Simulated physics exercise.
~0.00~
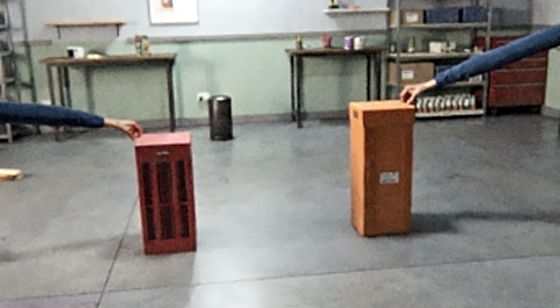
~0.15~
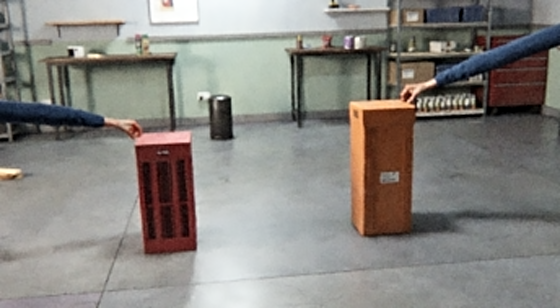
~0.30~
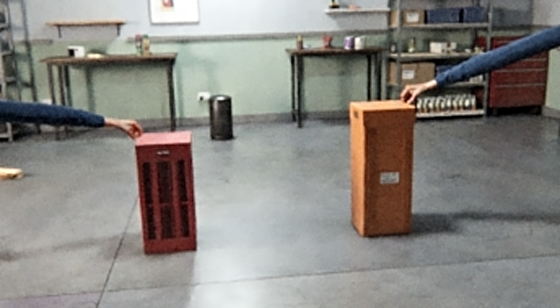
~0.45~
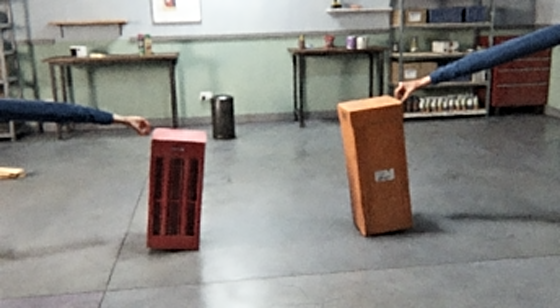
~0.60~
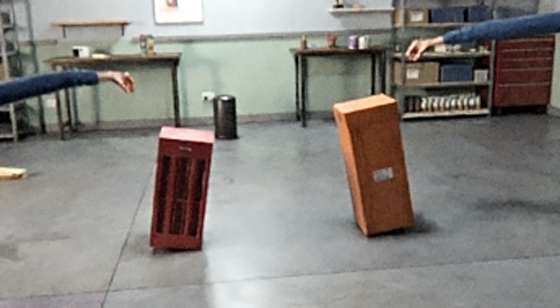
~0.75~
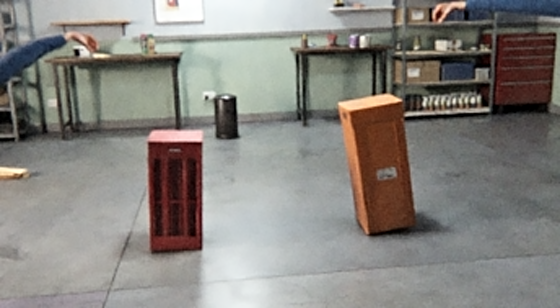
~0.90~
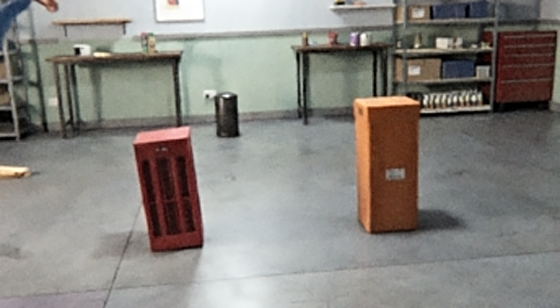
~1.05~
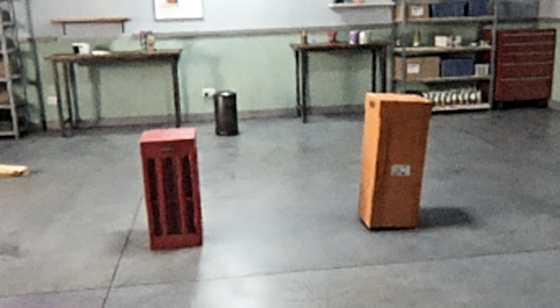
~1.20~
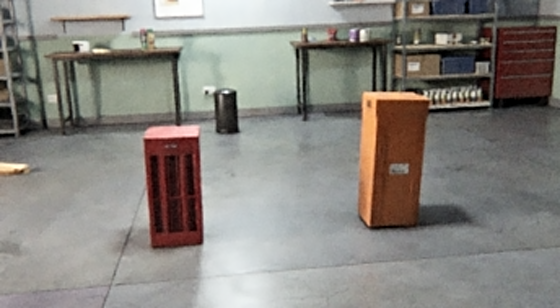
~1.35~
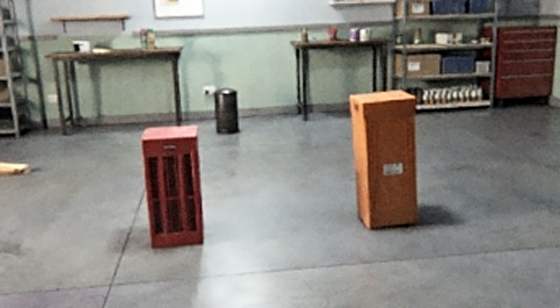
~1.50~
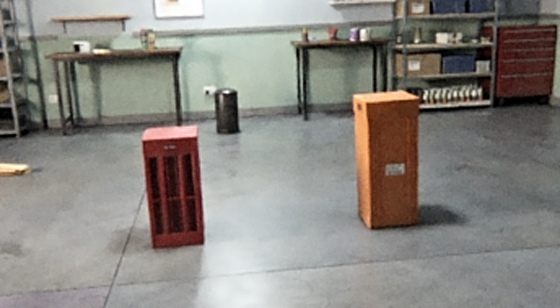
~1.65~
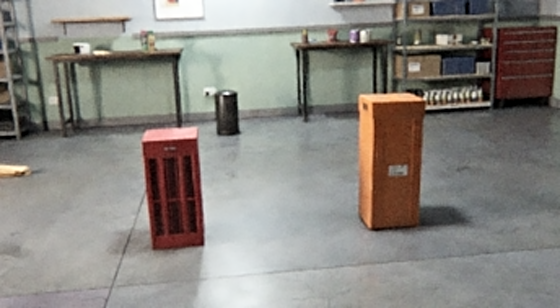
In a workshop with a smooth grey floor, workbenches and metal shelves, a red crate stands on the left and a taller orange tote on the right. An arm in a blue sleeve reaches in from each side, a hand resting on each top. The red crate tips to the right and the orange tote tips to the left, and both hands let go and draw back out of view. The crate rocks back, leans left, then straightens, while the tote rocks a little from side to side. Both end standing upright on the floor.
